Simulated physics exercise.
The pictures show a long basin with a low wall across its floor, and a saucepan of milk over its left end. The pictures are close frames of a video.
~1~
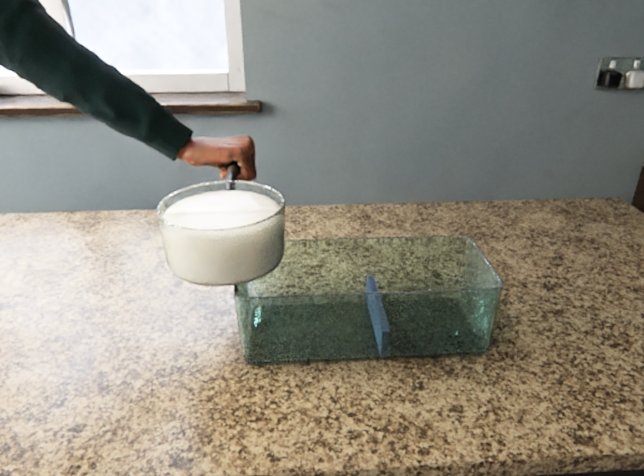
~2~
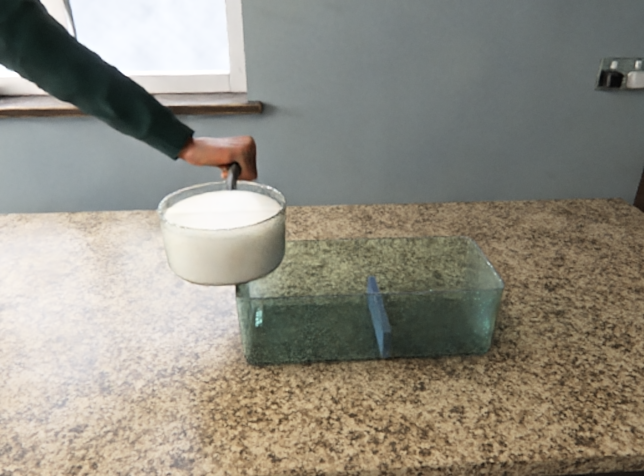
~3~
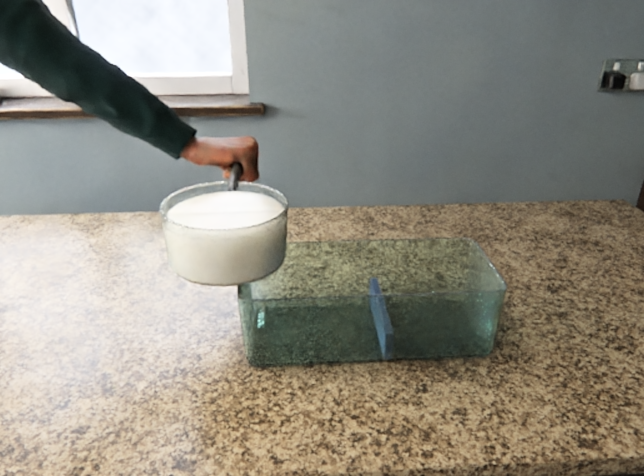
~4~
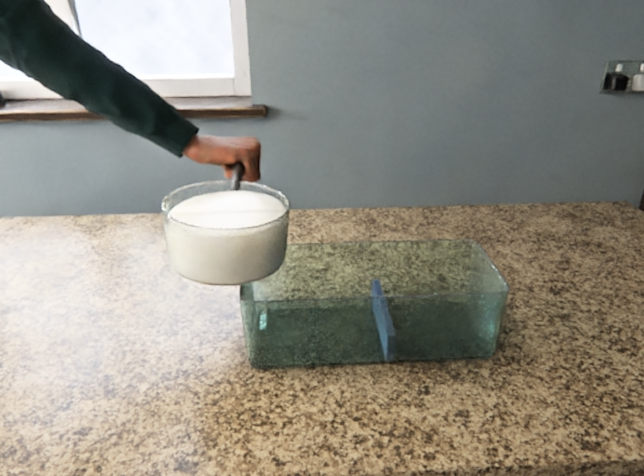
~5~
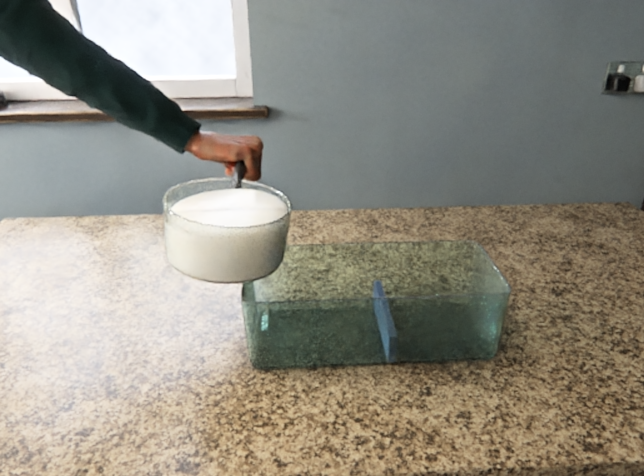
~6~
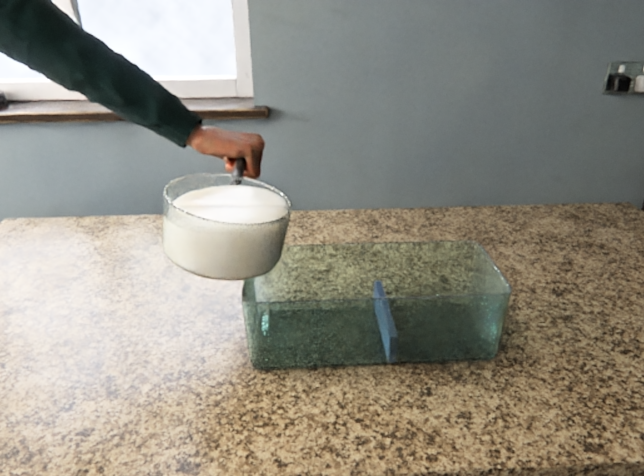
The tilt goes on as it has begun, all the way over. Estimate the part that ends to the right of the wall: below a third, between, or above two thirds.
In the end not even a third is right of the wall.
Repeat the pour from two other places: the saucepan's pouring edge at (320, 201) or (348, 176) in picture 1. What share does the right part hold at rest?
About 75 and 75 per cent.
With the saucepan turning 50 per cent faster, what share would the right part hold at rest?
About 40 per cent.
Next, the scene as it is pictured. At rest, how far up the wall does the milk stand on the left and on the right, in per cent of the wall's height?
The left part 80 per cent, the right part 40.
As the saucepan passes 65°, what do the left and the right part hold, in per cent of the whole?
Near 15 on the left, 0 on the right.
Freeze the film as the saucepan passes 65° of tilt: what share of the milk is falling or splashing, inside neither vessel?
About 30 per cent.
A moment on, the saucepan is tipped part way and 55 per cent is still to pour, 16 is left of the wall and 0 right of it.
Next, the saucepan is tipped right over and 8 per cent is still to pour, 63 is left of the wall and 18 right of it.
Then the saucepan is tipped right over and 0 per cent is still to pour, 79 is left of the wall and 19 right of it.
Later the saucepan is tipped right over and 0 per cent is still to pour, 74 is left of the wall and 25 right of it.
At rest 73 per cent lies left of the wall, 26 right of it and 1 outside.
